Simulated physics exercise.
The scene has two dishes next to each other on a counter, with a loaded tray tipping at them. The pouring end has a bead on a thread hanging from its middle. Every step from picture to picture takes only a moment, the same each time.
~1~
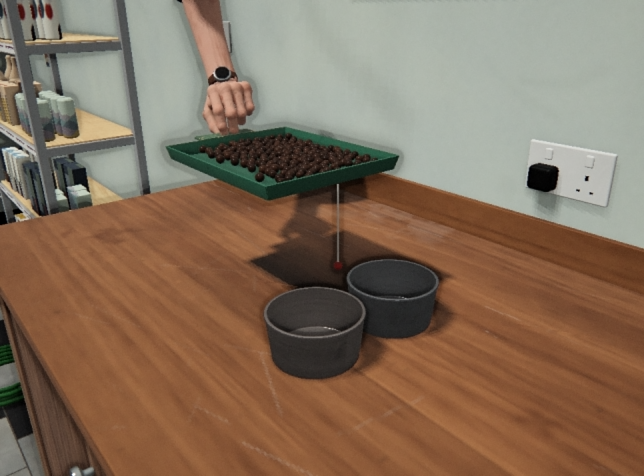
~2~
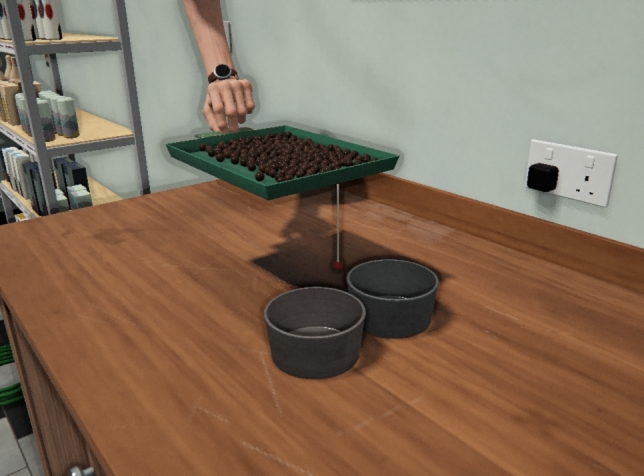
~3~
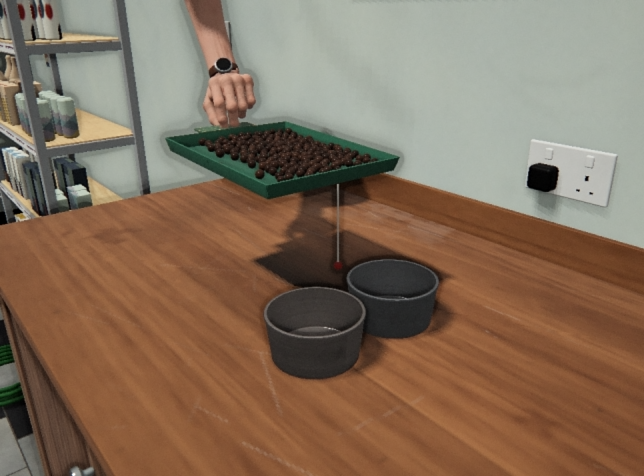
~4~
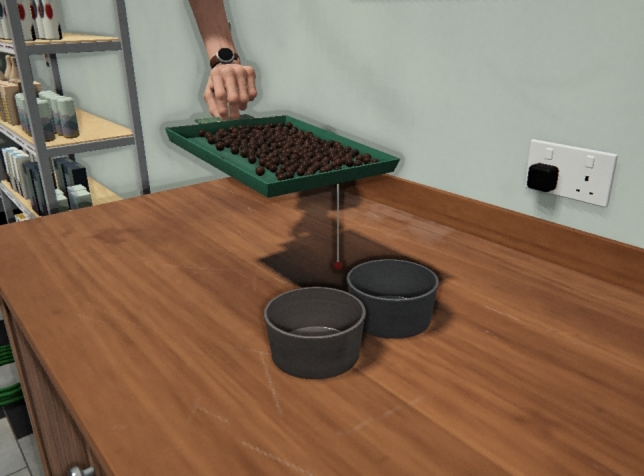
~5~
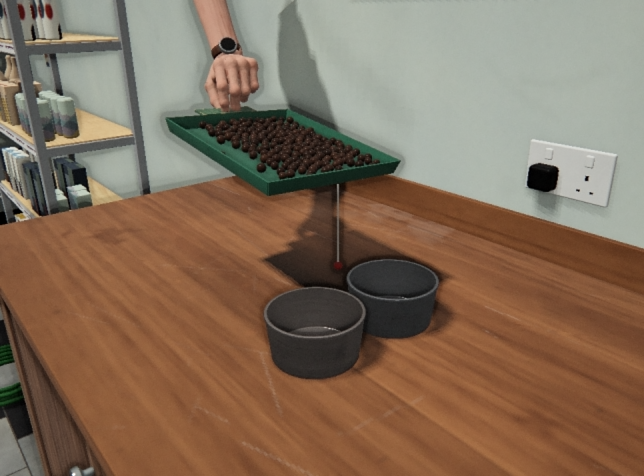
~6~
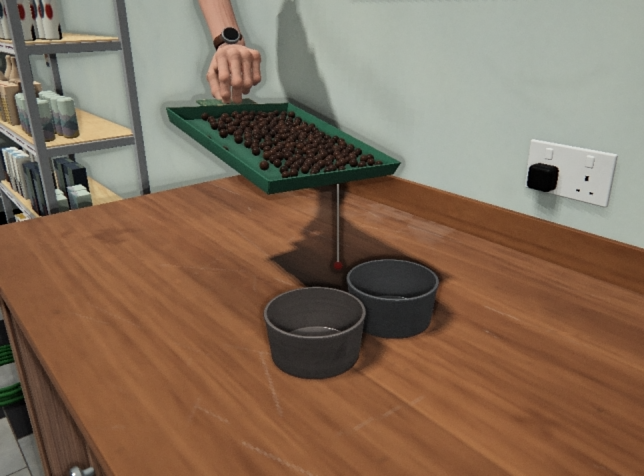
A hand held a green tray of small chocolate balls above two dark dishes on a wooden counter, first nearly level, then slowly tilted it a little, lowering the right corner slightly.
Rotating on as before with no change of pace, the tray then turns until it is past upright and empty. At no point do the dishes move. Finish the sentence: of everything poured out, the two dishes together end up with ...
They end up with the majority of it.
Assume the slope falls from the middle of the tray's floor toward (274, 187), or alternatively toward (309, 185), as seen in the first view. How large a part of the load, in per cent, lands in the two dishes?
The first try gives close to 50 percent; the next gives 80 percent.
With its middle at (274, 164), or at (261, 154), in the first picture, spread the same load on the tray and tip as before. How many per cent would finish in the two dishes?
Shares in turn: 70 % and 70 %.
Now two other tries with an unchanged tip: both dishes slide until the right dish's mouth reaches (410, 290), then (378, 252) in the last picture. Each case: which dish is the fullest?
Taking the places in turn, it's the right side and then the right side.
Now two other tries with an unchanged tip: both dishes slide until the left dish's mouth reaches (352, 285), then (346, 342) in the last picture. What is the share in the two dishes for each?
Respectively 80 percent and 0 percent.
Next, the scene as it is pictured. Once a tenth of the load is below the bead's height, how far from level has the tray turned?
65° or so.
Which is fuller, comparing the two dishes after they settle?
Once things settle, the right of the two ends up fuller.
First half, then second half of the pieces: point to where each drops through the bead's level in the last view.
(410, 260) first, (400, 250) later.
Soon after the last picture, tray tipped steeply; all on the tray.
A little later, tray tipped right over; a small part on the tray; a stray few in the left dish; about half in the right dish; about a quarter outside both; a small part in the air.
Later still, tray tipped past a quarter turn; a stray few in the left dish; about two thirds in the right dish; about a third outside both.
By the end, tray tipped past a quarter turn; a stray few in the left dish; about two thirds in the right dish; about a third outside both.
